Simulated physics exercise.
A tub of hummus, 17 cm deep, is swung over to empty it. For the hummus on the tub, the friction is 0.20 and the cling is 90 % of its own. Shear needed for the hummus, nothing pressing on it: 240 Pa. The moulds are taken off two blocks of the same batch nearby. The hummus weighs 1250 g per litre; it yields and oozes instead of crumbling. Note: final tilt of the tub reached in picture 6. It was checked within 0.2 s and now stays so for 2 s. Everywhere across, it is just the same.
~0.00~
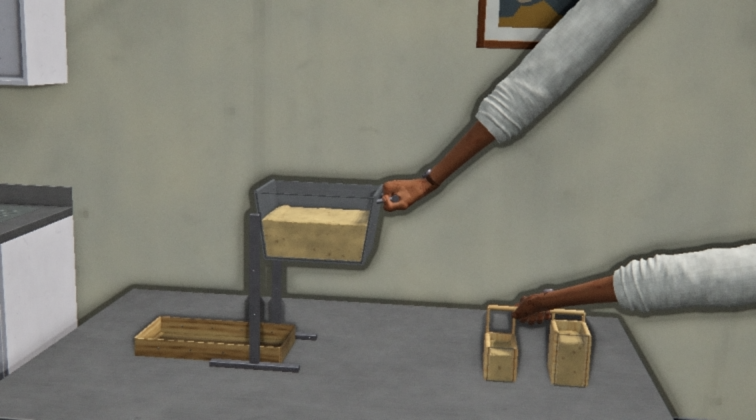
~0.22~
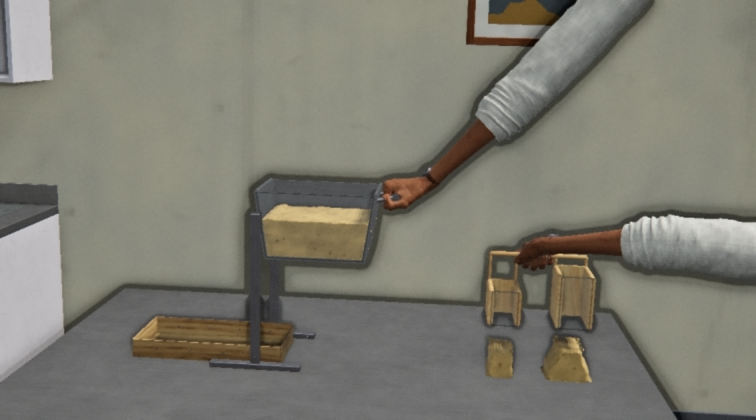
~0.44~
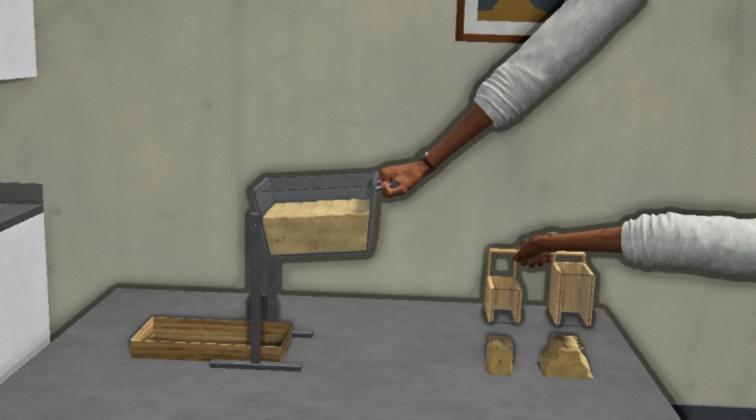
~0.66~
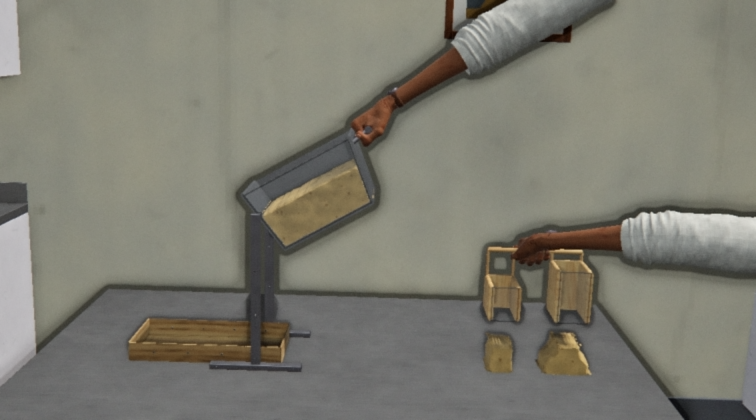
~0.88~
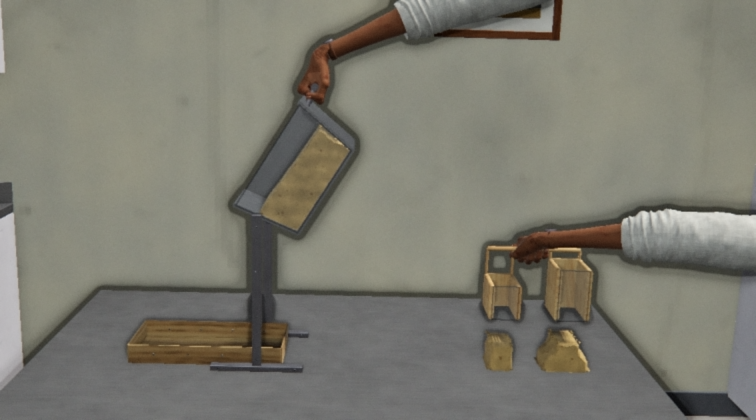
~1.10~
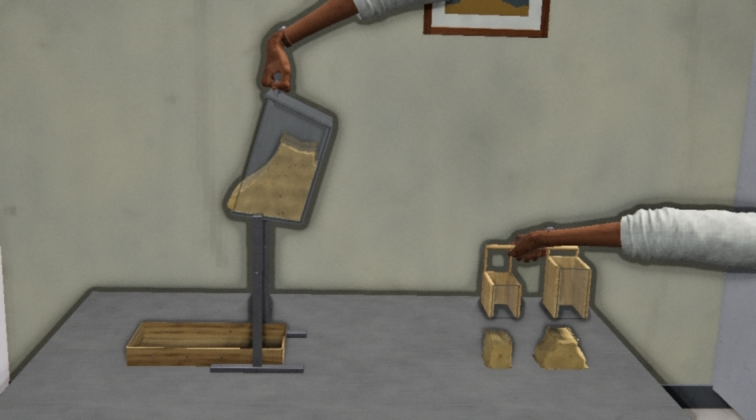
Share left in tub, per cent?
Near 58 %.
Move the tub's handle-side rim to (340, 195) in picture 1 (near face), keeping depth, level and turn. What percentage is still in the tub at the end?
The tub would keep roughly 90 percent.
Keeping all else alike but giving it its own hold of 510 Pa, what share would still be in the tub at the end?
100 %.
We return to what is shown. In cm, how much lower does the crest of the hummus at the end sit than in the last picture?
9 cm.
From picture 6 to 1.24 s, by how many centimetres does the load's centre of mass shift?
The distance comes to some 5 cm.
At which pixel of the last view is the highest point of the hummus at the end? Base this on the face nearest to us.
Highest point: Approx. (293, 181).
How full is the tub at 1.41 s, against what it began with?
Near 65 %.
After 1.24 s, the tub is at 74 degrees and holds 81 %.
After 1.41 s, the tub is at 74 degrees and holds 63 %.
After 1.58 s, the tub is at 74 degrees and holds 58 %.
After 1.75 s, the tub is at 74 degrees and holds 58 %.
After 3.10 s, the tub is at 74 degrees and holds 58 %.
